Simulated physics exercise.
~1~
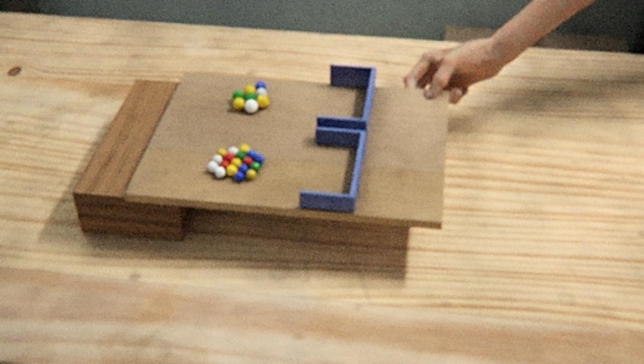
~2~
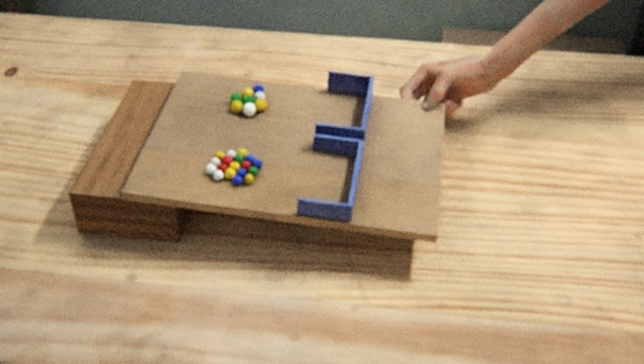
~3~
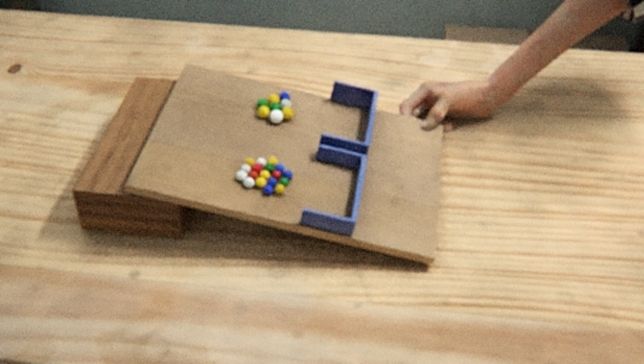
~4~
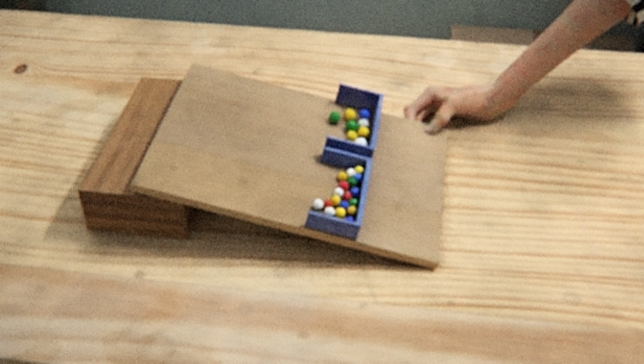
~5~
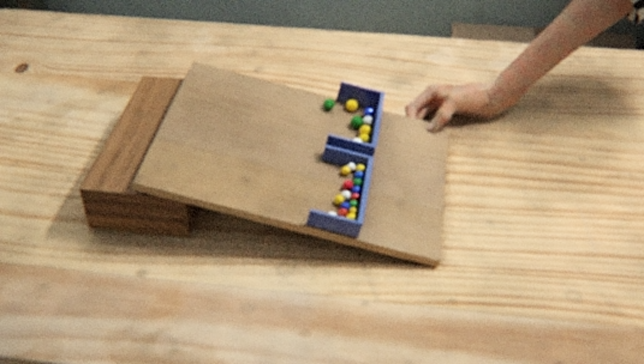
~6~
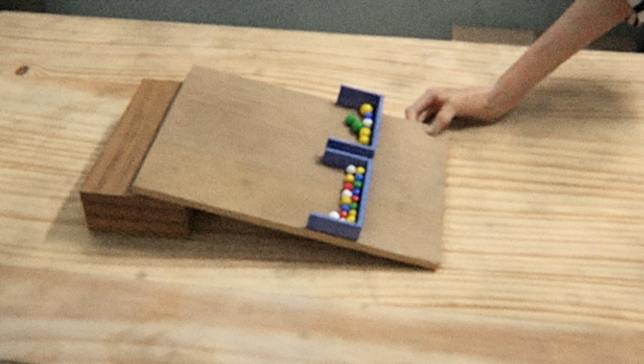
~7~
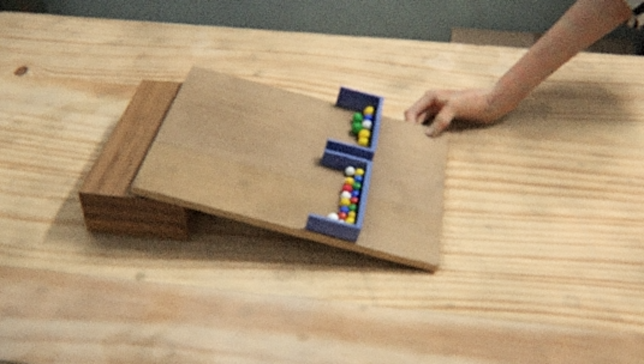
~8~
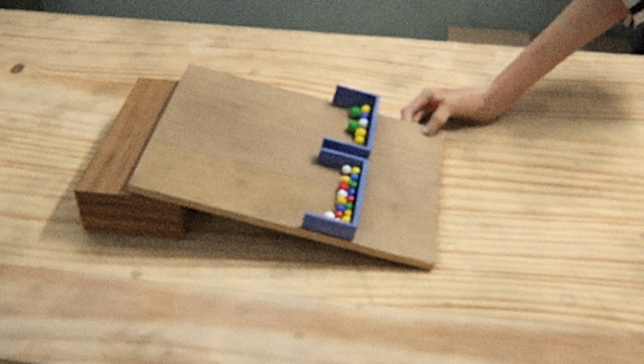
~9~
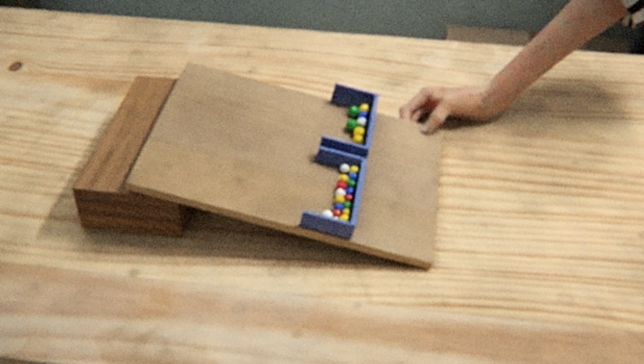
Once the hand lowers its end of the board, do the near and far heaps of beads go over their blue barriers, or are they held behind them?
Both heaps are held, with the near beads and the far beads each coming to rest behind their own blue barrier.
